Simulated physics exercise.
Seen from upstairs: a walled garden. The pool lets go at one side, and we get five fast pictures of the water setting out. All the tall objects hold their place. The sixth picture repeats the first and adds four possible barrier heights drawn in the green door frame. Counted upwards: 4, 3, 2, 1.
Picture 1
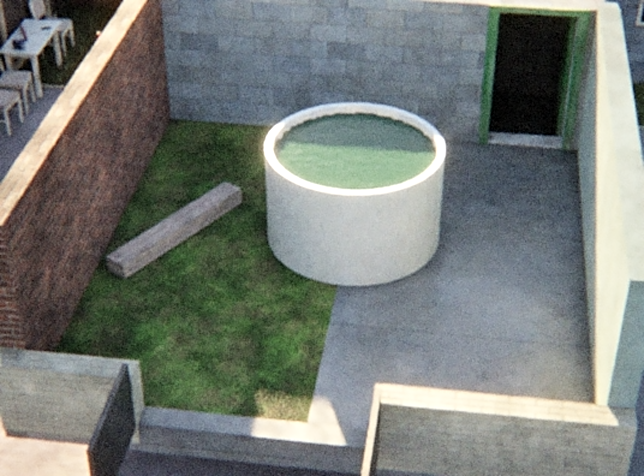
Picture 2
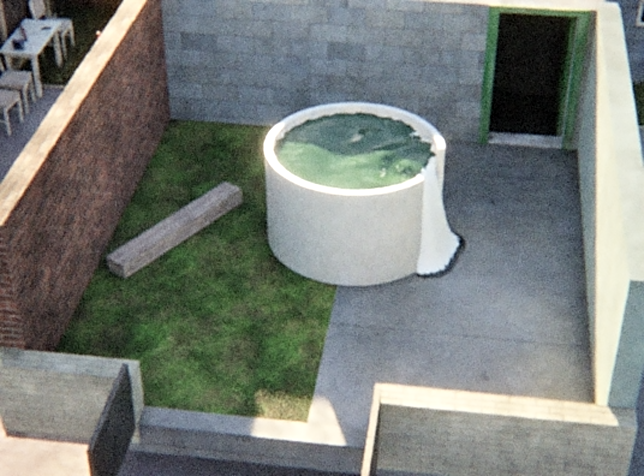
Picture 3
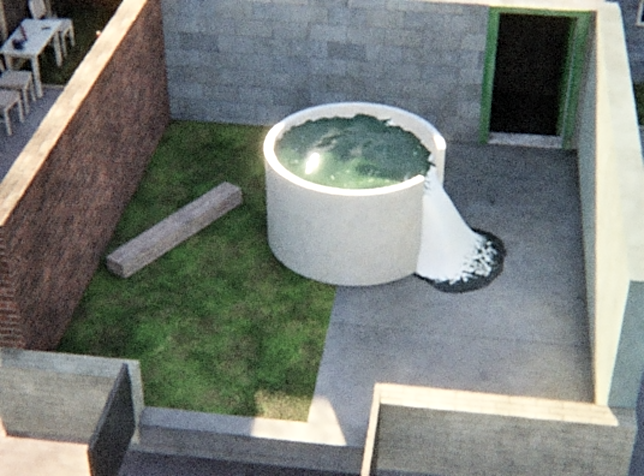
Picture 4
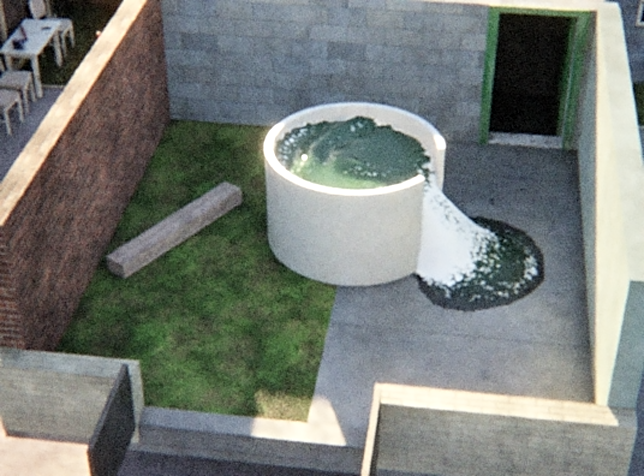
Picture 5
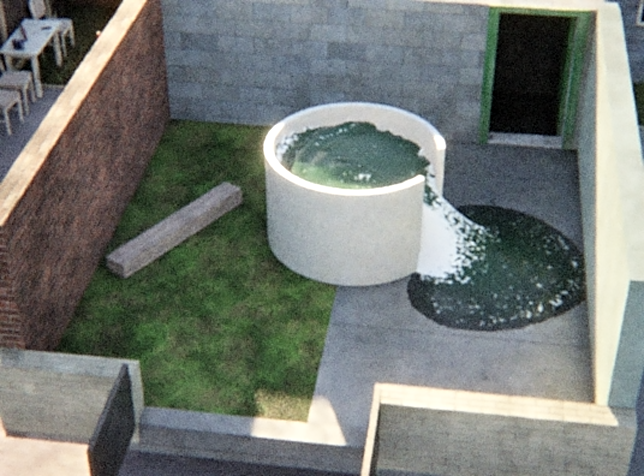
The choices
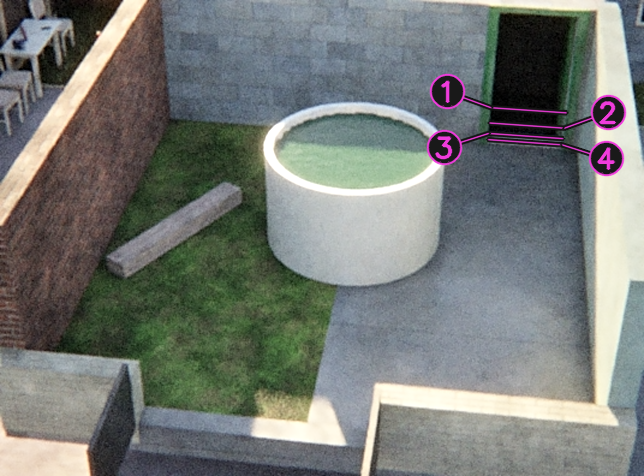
Green water pours through a gap in the round white pool and spreads across the paving.
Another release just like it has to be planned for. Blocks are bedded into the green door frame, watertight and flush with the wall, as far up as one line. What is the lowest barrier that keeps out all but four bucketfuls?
That is mark 2.
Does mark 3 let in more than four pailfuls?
Yes, that goes wrong.
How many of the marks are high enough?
Two.
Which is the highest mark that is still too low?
3.
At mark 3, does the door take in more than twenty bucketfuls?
No, less.
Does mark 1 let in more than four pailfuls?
No, that is safe.
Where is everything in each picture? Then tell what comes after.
In the first picture, water in the pool at rest, its middle at (355, 152); foot of the green doorway at (524, 145); open gate at (256, 368).
In the second picture, front seen at (447, 232), 1 % of the ground wet.
In the third picture, front seen at (496, 244), 3 % of the ground wet.
In the fourth picture, front seen at (536, 277), 6 % of the ground wet.
In the fifth picture, front seen at (583, 288), 12 % of the ground wet.
On the marked copy, 1 at (528, 110); 2 at (526, 125); 3 at (525, 136); 4 at (525, 142); from the bottom up 4, 3, 2, 1.
For mark 1, nothing gets over.
For mark 2, a splash gets over, under a bucket.
For mark 3, about 10 bucketfuls get in.
For mark 4, dozens of bucketfuls pour in.
